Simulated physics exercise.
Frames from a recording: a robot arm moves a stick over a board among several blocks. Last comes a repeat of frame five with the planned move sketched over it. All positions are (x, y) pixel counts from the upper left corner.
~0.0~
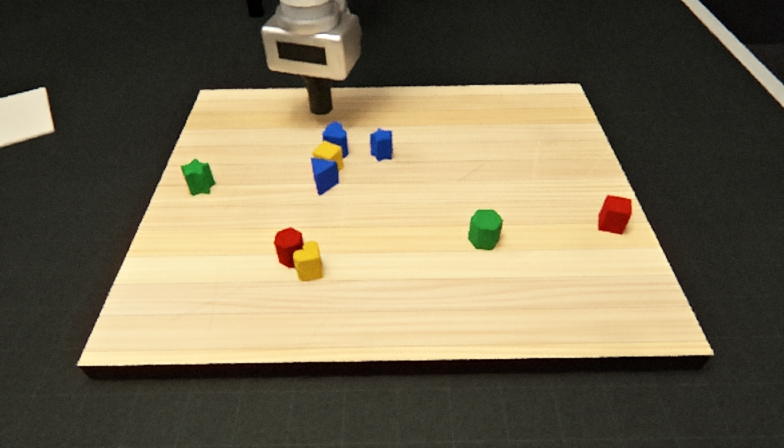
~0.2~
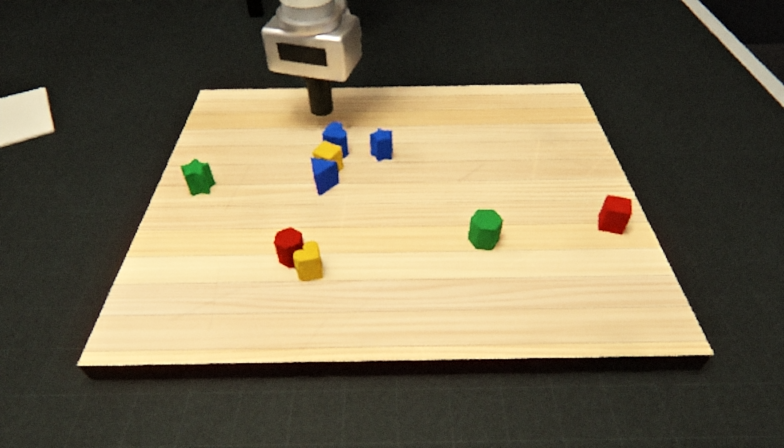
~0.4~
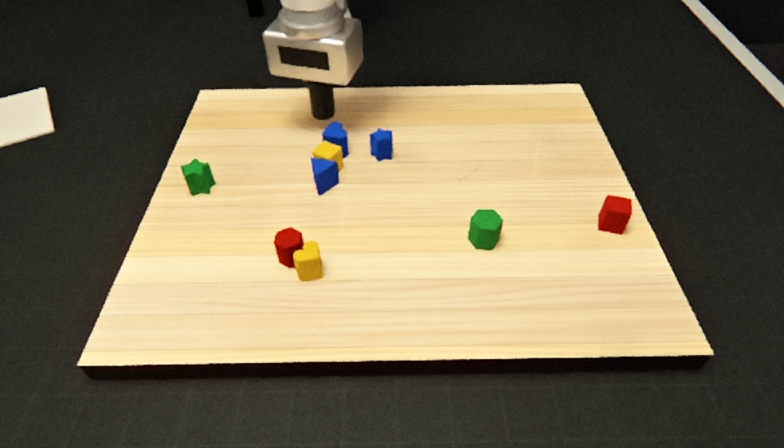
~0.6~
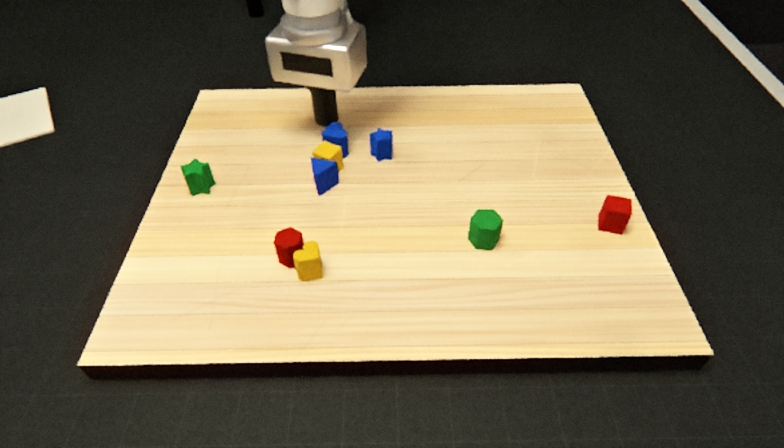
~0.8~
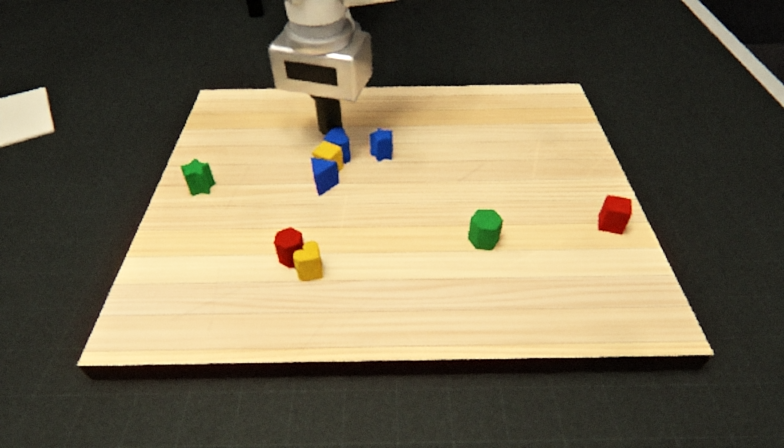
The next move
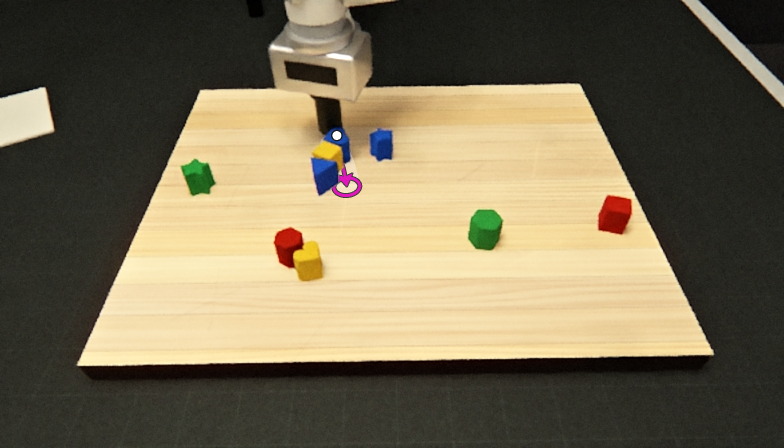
At first, a robot arm holds a dark stick near the back edge of a wooden board scattered with small red, green, blue and yellow blocks. The stick then moves slightly forward and a little right, coming close to the rearmost blue block in a cluster, while the blocks barely move, if at all.
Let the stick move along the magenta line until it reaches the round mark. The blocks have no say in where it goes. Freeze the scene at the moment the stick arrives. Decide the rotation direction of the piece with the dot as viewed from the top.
Viewed from above, counterclockwise.
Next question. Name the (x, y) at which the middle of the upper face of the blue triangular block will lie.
Around (304, 184).
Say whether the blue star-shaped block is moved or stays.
The blue star-shaped block is left alone.
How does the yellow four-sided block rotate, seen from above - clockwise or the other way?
Seen from overhead, it turns clockwise.
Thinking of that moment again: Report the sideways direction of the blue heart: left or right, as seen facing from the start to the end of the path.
The left-hand side.
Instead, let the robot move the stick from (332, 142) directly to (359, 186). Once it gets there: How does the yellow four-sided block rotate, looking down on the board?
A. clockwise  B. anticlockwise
Option A.
The drawn path runs from (332, 142) via (339, 155) and (344, 170), ending at (347, 187); the dot is on the blue heart.
On the path given first. One third of the way, stick (337, 142); blue triangular block (319, 166); yellow four-sided block (326, 152); blue heart (350, 146), turned 25° clockwise.
Two thirds of the way, stick (342, 157); blue triangular block (314, 175), turned 30° clockwise; yellow four-sided block (325, 162), turned 15° clockwise; blue heart (361, 158).
At the end, stick (345, 173); blue triangular block (304, 184), turned 50° clockwise; yellow four-sided block (321, 173), turned 35° clockwise; blue heart (369, 166), turned 25° anticlockwise; blue star-shaped block not moved.
